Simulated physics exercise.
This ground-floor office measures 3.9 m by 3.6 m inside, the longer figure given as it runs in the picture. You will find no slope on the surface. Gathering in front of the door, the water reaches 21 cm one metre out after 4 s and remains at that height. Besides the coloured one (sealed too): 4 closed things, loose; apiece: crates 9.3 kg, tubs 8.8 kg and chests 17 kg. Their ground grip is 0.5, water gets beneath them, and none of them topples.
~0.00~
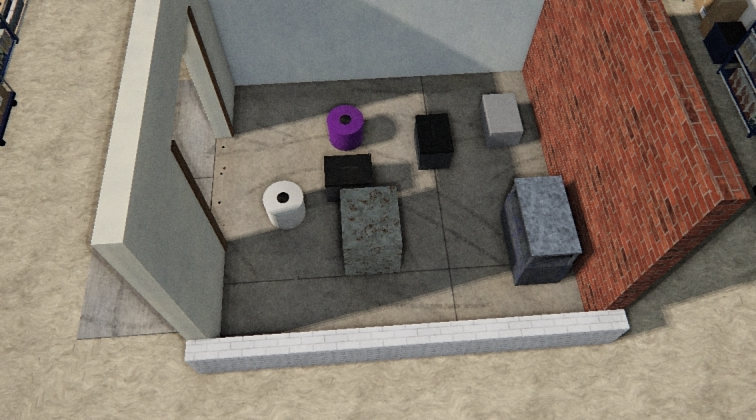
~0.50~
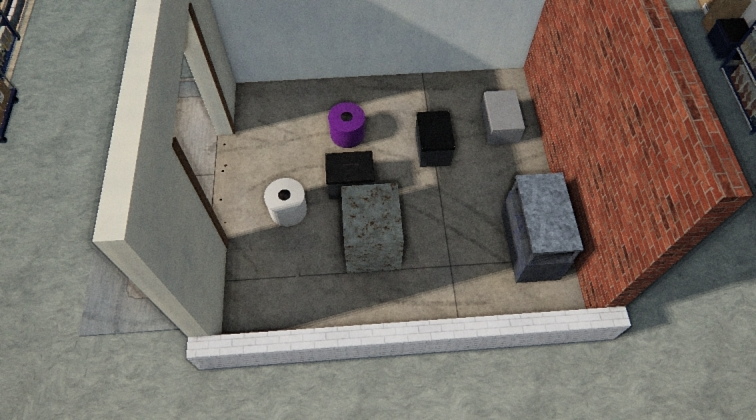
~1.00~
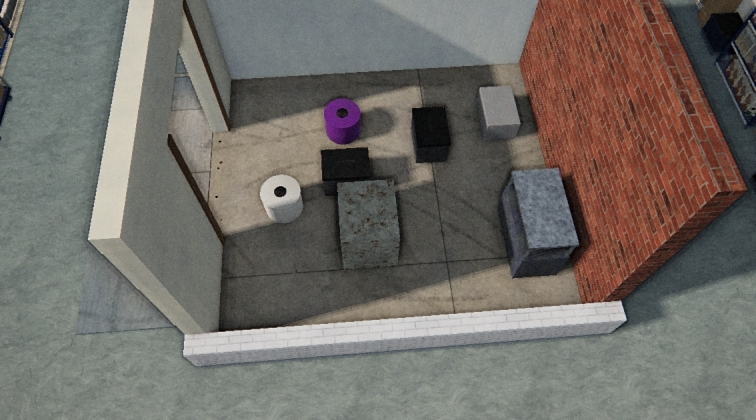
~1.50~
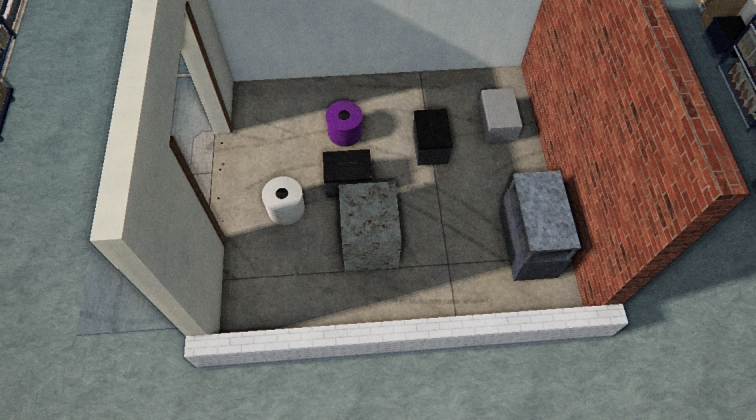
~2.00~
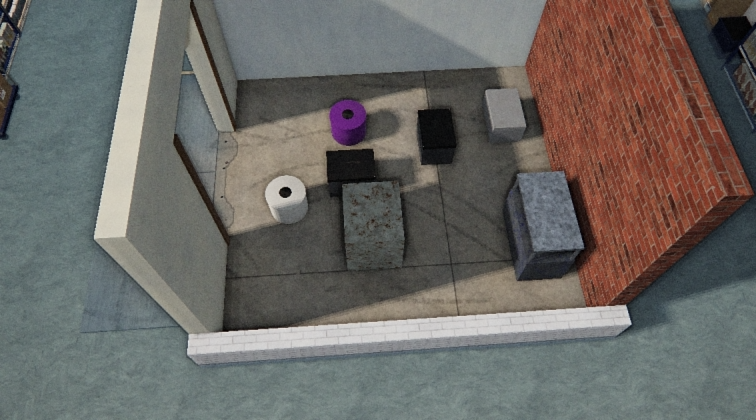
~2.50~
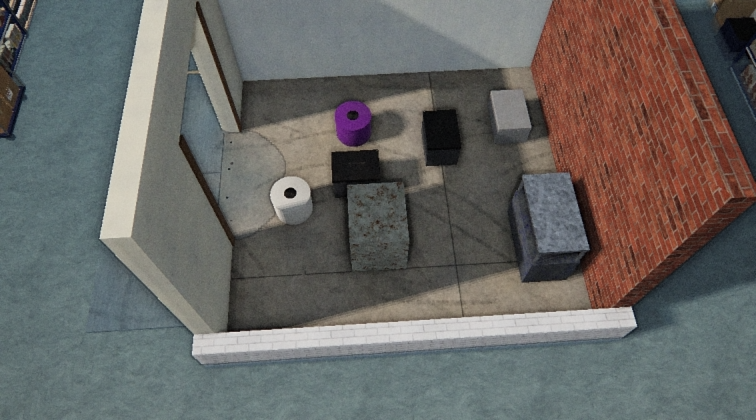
In a walled room open at the top, a purple tub and a white one stand among dark and grey boxes on a bare floor. Outside, the sandy ground turns blue-green as water surrounds the walls, then a thin patch spreads in through the doorway on the left, while the objects stay put.
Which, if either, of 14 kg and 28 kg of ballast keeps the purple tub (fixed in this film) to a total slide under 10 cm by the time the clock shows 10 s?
Only the hefty one is fine.
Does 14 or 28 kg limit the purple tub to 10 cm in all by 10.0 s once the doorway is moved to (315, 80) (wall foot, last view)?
Note: Only the heavier mass keeps it.
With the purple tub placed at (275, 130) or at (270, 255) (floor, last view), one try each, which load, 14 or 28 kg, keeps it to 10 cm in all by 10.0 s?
The first time the greater option is needed; the second time the greater option is needed.
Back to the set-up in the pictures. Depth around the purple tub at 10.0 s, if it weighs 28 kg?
Depth: Approx. 12 cm.
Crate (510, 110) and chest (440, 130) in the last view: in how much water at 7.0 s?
Depth approx. 5 cm / 5 cm.
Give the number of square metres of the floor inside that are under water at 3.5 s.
Roughly 2.0 m2 of it is wet.
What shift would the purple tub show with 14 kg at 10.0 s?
Roughly 200 cm.
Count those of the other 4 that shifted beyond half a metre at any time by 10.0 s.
The total is 4.
After 3.5 s the purple tub would be 0 cm from its start with 14 kg and 0 cm from its start with 28 kg; 2 cm of water round it then.
After 4.5 s the purple tub would be 18 cm from its start with 14 kg and 0 cm from its start with 28 kg; 6 cm of water round it then.
After 7.0 s the purple tub would be 127 cm from its start with 14 kg and 0 cm from its start with 28 kg; 8 cm of water round it then.
After 10.0 s the purple tub would be 203 cm from its start with 14 kg and 0 cm from its start with 28 kg; 12 cm of water round it then.
